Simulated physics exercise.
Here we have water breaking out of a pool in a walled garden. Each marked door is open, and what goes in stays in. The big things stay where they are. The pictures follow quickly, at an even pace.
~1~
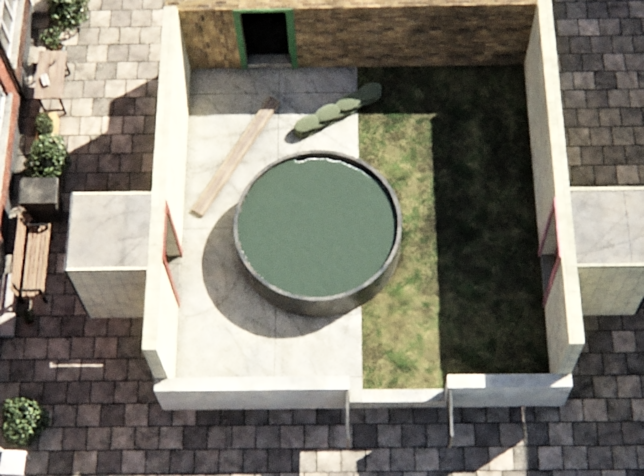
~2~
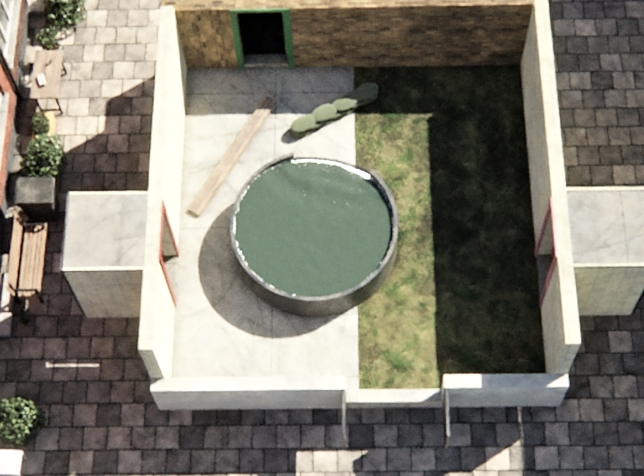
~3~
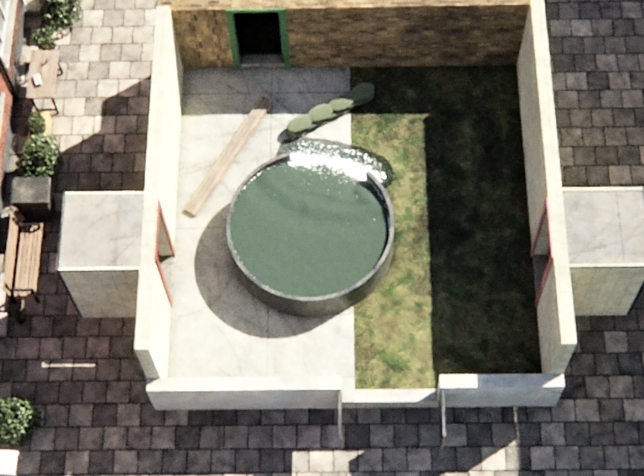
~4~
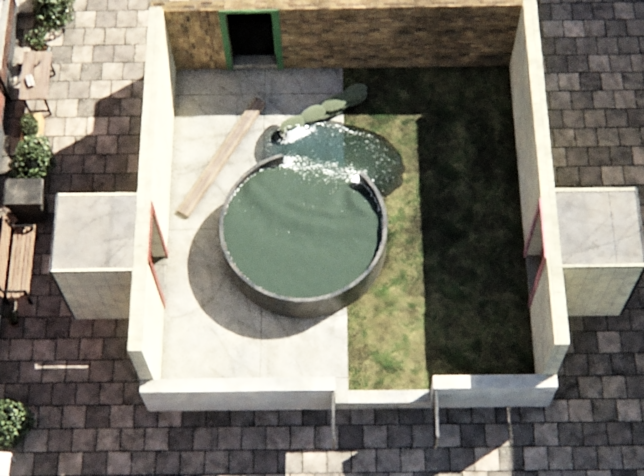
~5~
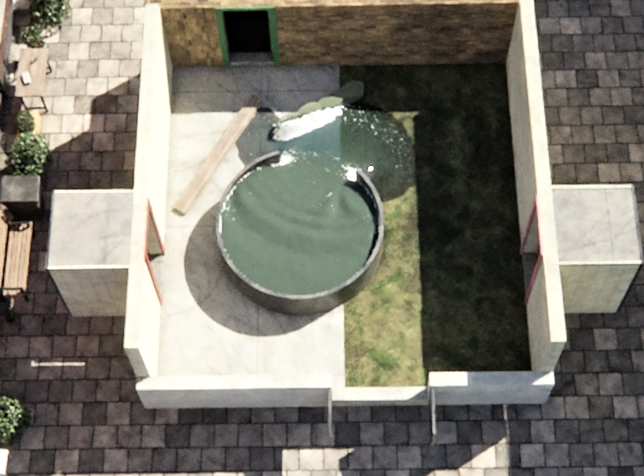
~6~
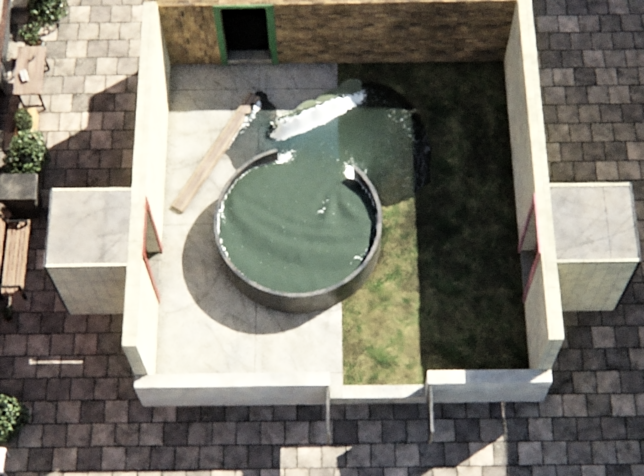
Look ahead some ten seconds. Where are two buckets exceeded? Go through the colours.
In the end: The red door holds within the limit; the green door holds within the limit; the pink door holds within the limit.
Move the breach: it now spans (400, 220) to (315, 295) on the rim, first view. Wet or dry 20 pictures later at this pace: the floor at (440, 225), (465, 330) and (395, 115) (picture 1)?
One after the other: Under water, awash, free of water.
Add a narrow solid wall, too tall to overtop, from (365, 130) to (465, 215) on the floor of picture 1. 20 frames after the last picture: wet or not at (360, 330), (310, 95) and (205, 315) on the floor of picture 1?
In that order: Free of water, covered, free of water.
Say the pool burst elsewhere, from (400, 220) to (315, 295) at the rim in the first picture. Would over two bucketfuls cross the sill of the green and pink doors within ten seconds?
My reading: The green door is under, the pink door takes more.
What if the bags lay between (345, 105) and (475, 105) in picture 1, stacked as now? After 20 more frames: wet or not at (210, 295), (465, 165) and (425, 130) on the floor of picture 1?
One after the other: Dry, flooded, awash.
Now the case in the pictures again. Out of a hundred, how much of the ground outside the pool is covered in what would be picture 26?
Some 50 per cent.
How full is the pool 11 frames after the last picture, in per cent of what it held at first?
Roughly 58 per cent.
A moment on, water covers 25 % of the floor; the red door not reached, the green door wet at the sill, nothing in, the pink door not reached.
Next, water covers 40 % of the floor; the red door not reached, the green door wet at the sill, nothing in, the pink door not reached.
Then, water covers 50 % of the floor; the red door not reached, the green door wet at the sill, nothing in, the pink door not reached.
Later, water covers 80 % of the floor; the red door wet at the sill, nothing in, the green door wet at the sill, nothing in, the pink door wet at the sill, nothing in.
In the end, water covers 95 % of the floor; the red door wet at the sill, nothing in, the green door wet at the sill, nothing in, the pink door wet at the sill, nothing in.
